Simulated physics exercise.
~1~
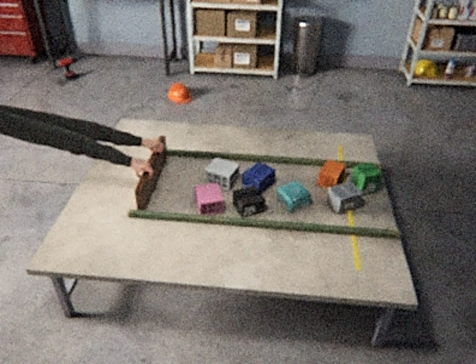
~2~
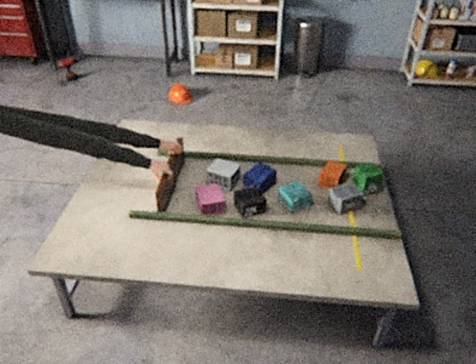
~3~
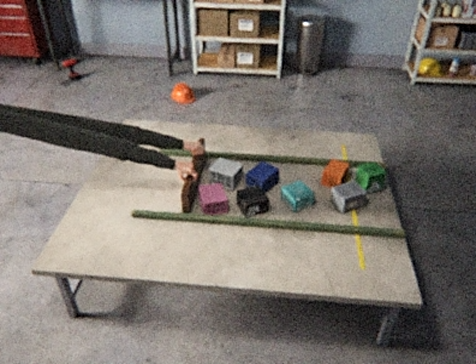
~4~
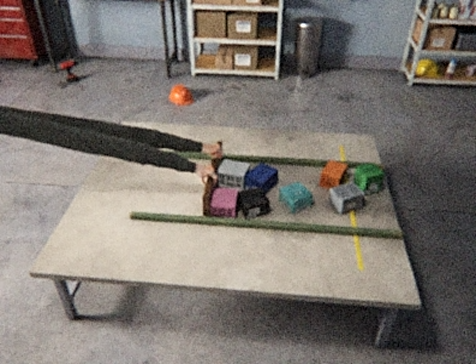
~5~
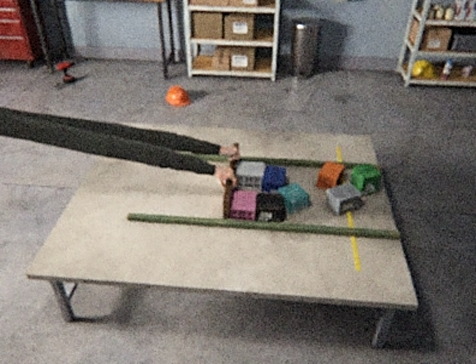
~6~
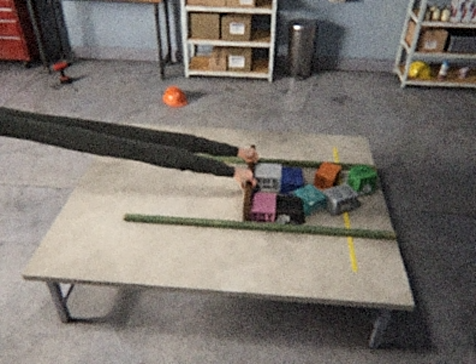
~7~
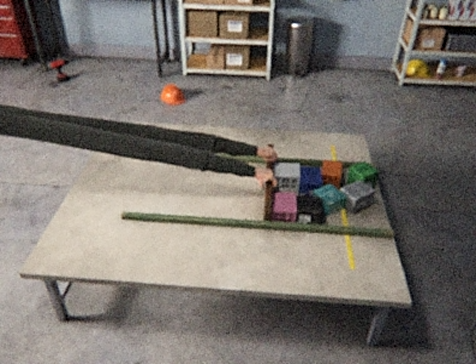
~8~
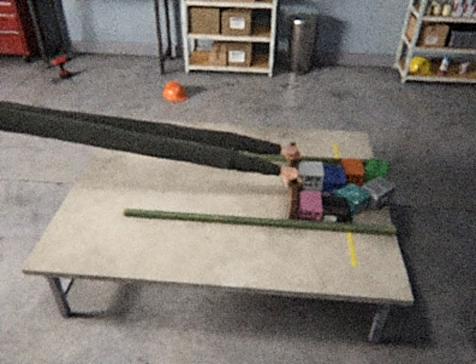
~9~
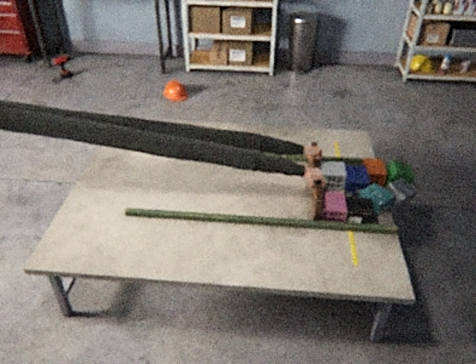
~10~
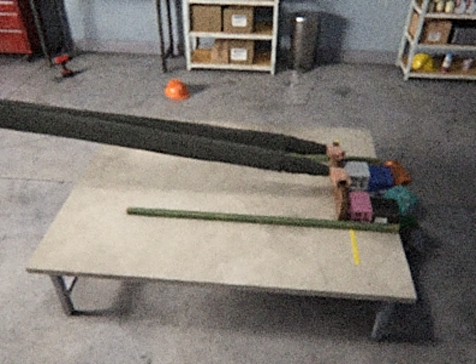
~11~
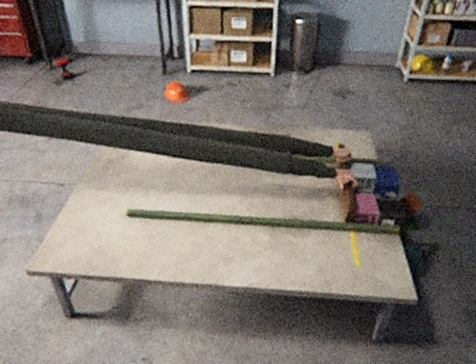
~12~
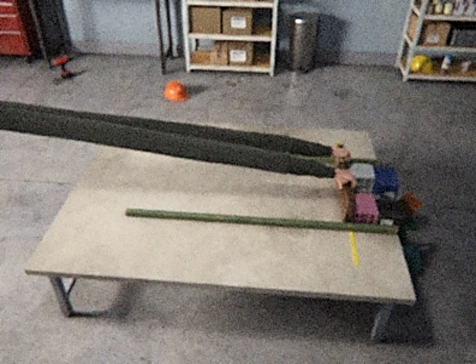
In the video, two hands push an upright plank rightward between green battens on a low platform, bunching colourful crates and parcels together until the turquoise, orange, grey and green ones go over the right edge; the plank stops with pink, black, white and blue ones still against it.
